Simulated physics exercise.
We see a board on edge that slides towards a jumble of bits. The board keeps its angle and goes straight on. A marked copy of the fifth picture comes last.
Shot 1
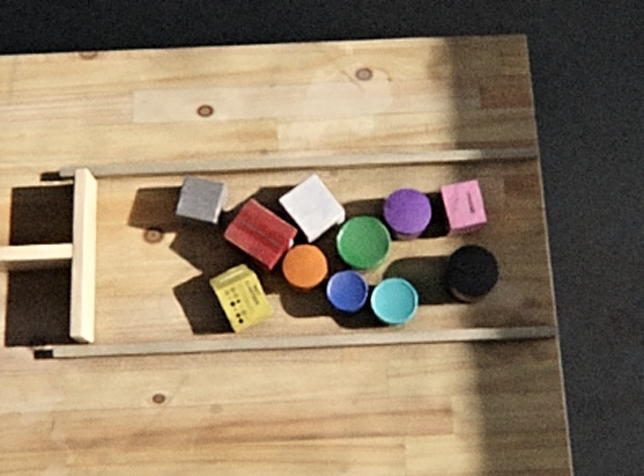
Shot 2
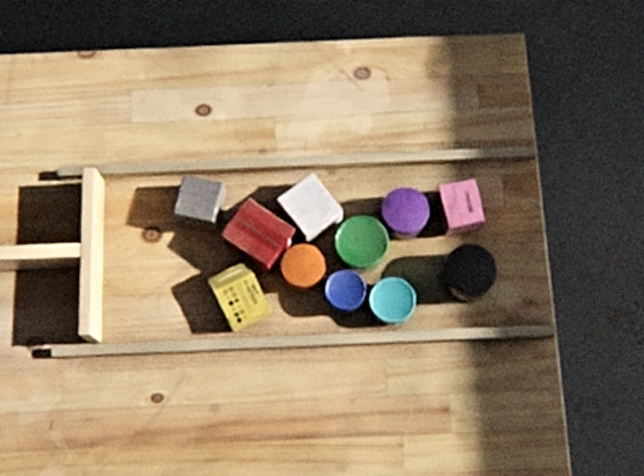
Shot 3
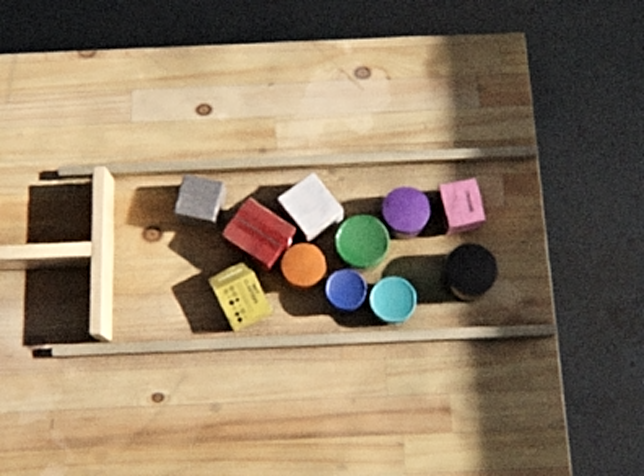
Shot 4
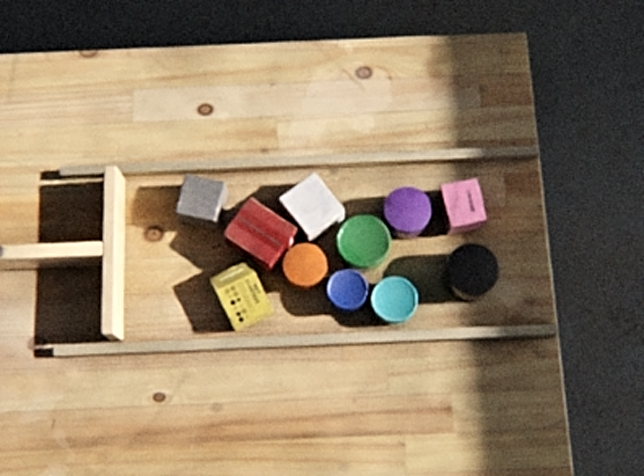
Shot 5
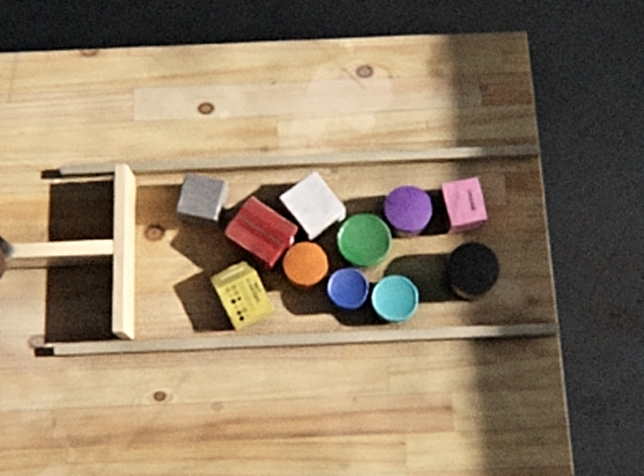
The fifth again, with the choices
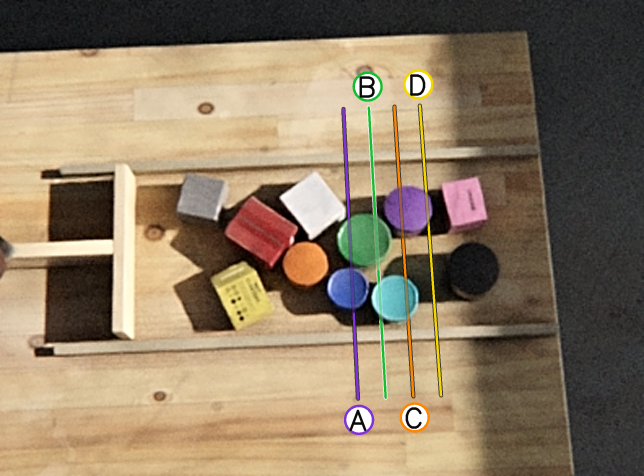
In this clip, a wooden board standing on edge, attached to a rod, slides slowly a short way right between two rails towards a jumble of coloured blocks and round pieces, which stay still while a gap remains.
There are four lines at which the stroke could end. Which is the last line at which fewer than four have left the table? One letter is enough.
Stop at D.
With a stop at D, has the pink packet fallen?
By then, yes.
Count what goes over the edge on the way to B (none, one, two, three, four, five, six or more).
In all, none.
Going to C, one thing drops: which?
The pink packet goes over.
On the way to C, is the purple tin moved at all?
Yes.
On the copy, A at (350, 248); B at (377, 247); C at (403, 246); D at (430, 244).
On D. First, board (230, 241); turquoise tub (401, 302); blue tub (358, 302).
Then, board (342, 237); pink packet (495, 203); black pot (490, 260).
Finally, board (428, 233); pink packet over the edge; black pot over the edge; three fallen.
By contrast, A is within the limit but short; B is within the limit but short; C is within the limit but short.
